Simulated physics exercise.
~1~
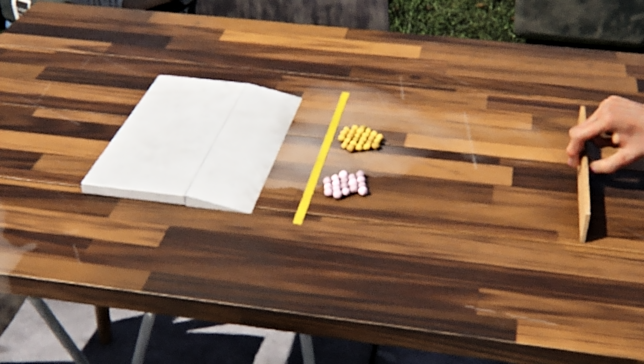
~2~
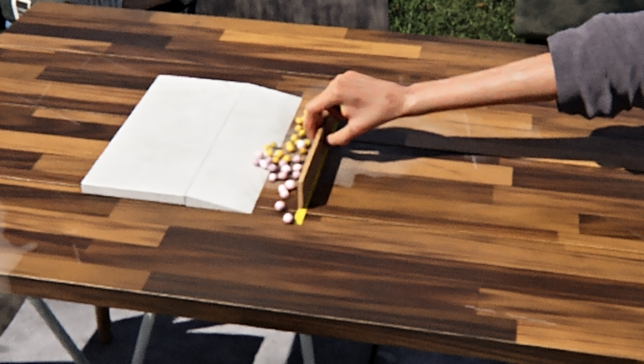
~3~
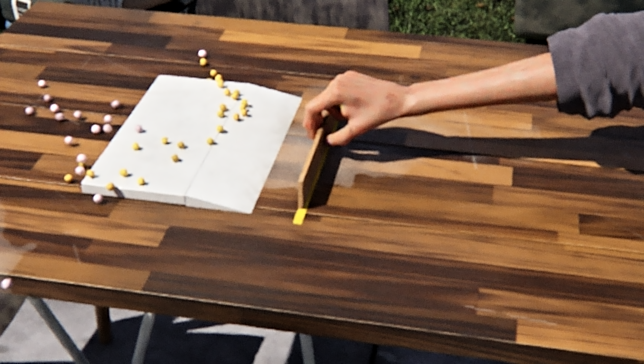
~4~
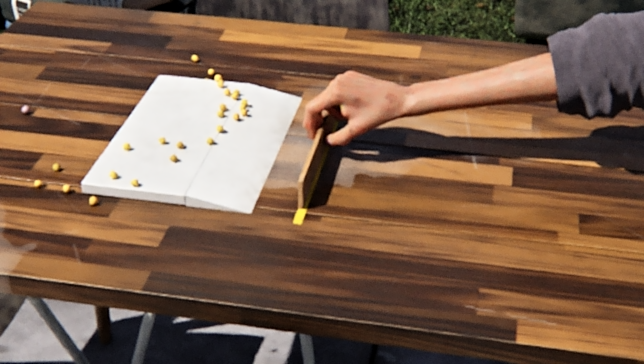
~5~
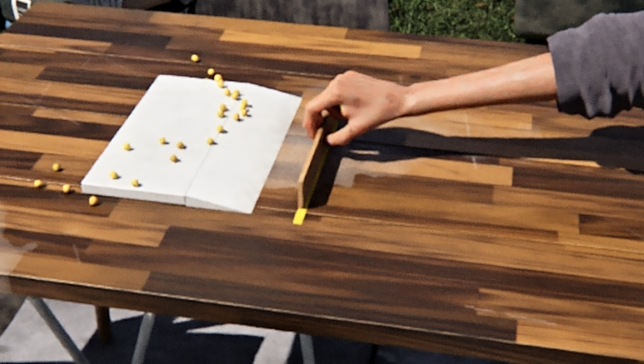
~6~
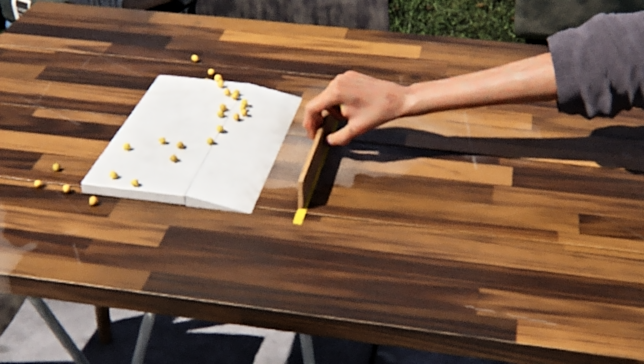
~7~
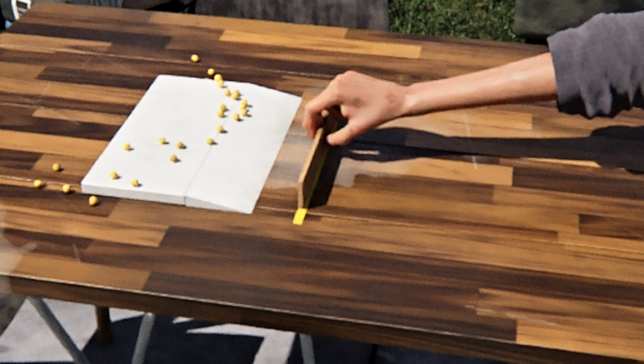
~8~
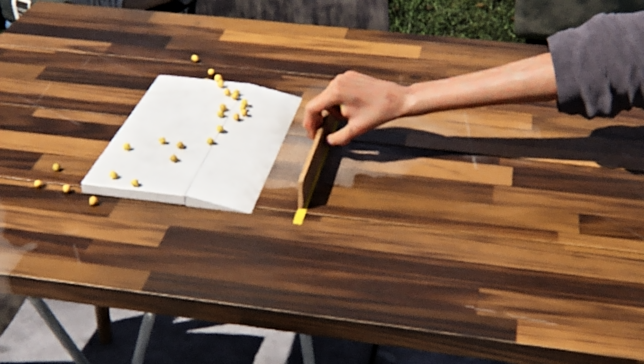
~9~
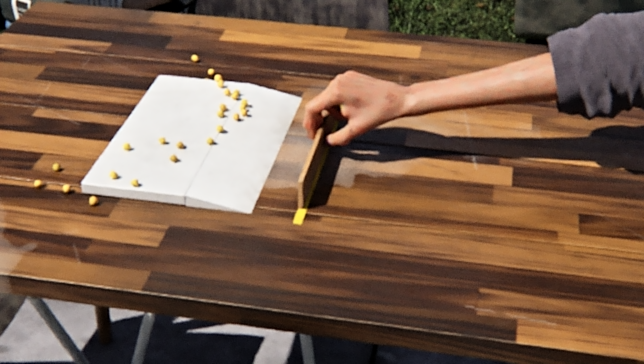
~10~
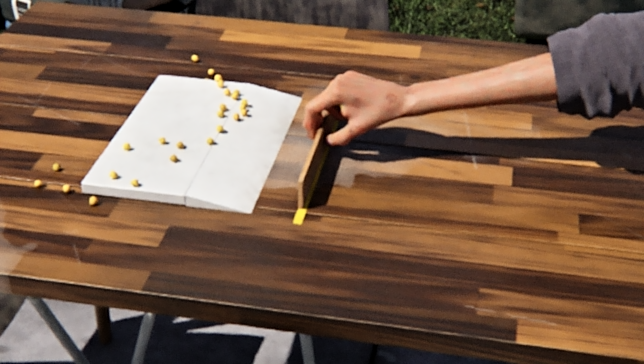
On a wooden table, a hand sweeping a card left to yellow tape, pink balls rolling away, yellow ones resting around a white slab.
